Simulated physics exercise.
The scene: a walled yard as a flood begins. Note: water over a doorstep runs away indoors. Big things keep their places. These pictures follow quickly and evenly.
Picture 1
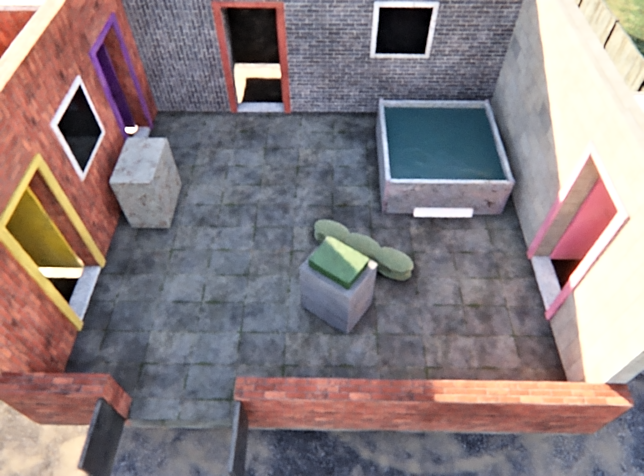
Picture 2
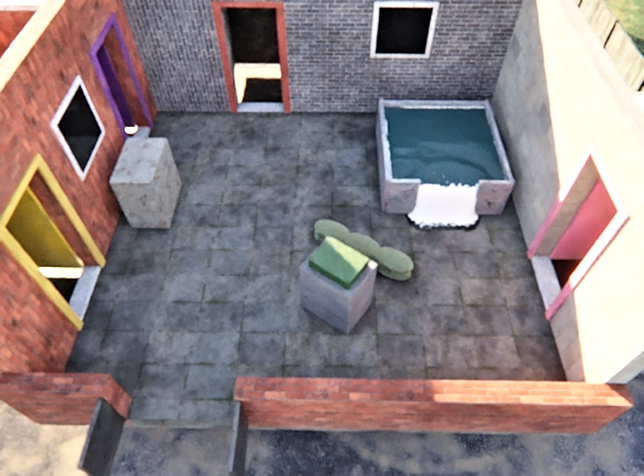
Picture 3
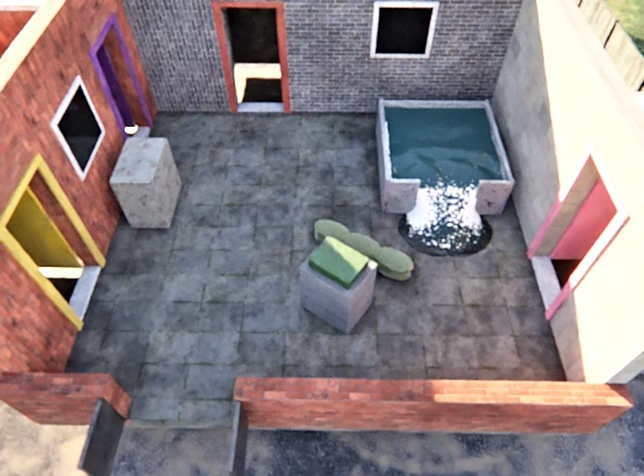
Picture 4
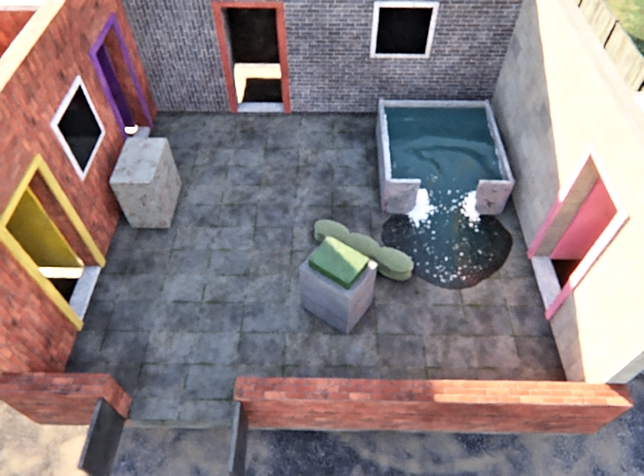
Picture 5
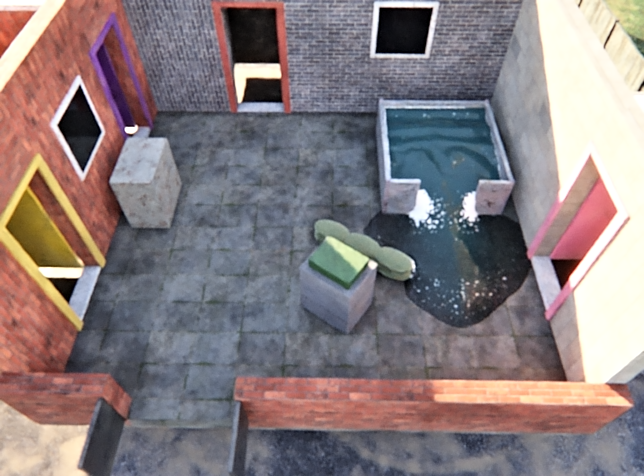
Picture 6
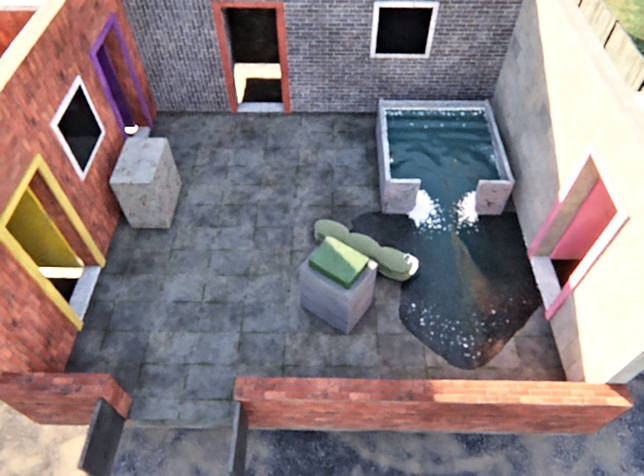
A walled yard paved in grey stone is seen from high above by a still camera, with red brick at left and front, grey brick behind and a pale wall at right. A yellow doorway, purple doorway and pale block line the left, a green-topped block and rounded green shape sit near the middle, and an open tank stands back right. Water bursts white through the tank's front and spreads forward in a widening dark pool, reaching around the green shape.
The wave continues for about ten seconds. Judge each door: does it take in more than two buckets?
The pink door will be over the cap; the purple door will be at or under the cap; the red door will be at or under the cap; the yellow door will be over the cap.
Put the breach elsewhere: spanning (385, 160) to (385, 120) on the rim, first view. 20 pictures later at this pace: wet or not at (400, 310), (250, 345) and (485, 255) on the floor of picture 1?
Spot one ends up untouched by the spill, spot two untouched by the spill, spot three untouched by the spill.
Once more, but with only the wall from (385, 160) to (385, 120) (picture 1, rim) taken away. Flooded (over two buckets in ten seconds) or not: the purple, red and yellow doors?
Well, I'd say the purple door breaks the threshold, while the red door breaks the threshold and the yellow door breaks the threshold.
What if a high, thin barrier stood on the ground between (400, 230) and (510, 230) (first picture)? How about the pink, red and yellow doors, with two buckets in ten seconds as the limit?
Note - pink: Does not reach it; red: Does not reach it; yellow: Does not reach it.
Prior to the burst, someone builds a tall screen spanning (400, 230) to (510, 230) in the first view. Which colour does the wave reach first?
My answer is the pink-painted one.
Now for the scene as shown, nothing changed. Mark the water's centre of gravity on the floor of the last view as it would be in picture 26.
It is around (420, 244).
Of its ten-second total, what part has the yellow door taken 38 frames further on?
Share by then: 35 in a hundred.
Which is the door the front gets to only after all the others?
That is the door marked purple.
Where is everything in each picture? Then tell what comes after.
The open tank at (441, 142) is whole and still, in the first frame.
Water pours out at (444, 201) and has run to (472, 226), in the second frame.
The front is at (469, 251), out from the gap at (443, 203), in the third frame.
The front is at (459, 285), out from the gap at (443, 203), in the fourth frame.
The front is at (470, 319), out from the gap at (443, 202), in the fifth frame.
The front is at (459, 361), out from the gap at (443, 202), in the sixth frame.
A moment on, water covers 20 % of the floor; the pink door under two buckets in, the purple door not reached, the red door not reached, the yellow door not reached.
Next, water covers 30 % of the floor; the pink door under two buckets in, the purple door not reached, the red door not reached, the yellow door not reached.
Then, water covers 55 % of the floor; the pink door over two buckets in, the purple door not reached, the red door not reached, the yellow door not reached.
Later, water covers 65 % of the floor; the pink door over two buckets in, the purple door not reached, the red door wet at the sill, nothing in, the yellow door over two buckets in.
In the end, water covers 90 % of the floor; the pink door far over two buckets in, the purple door wet at the sill, nothing in, the red door wet at the sill, nothing in, the yellow door far over two buckets in.
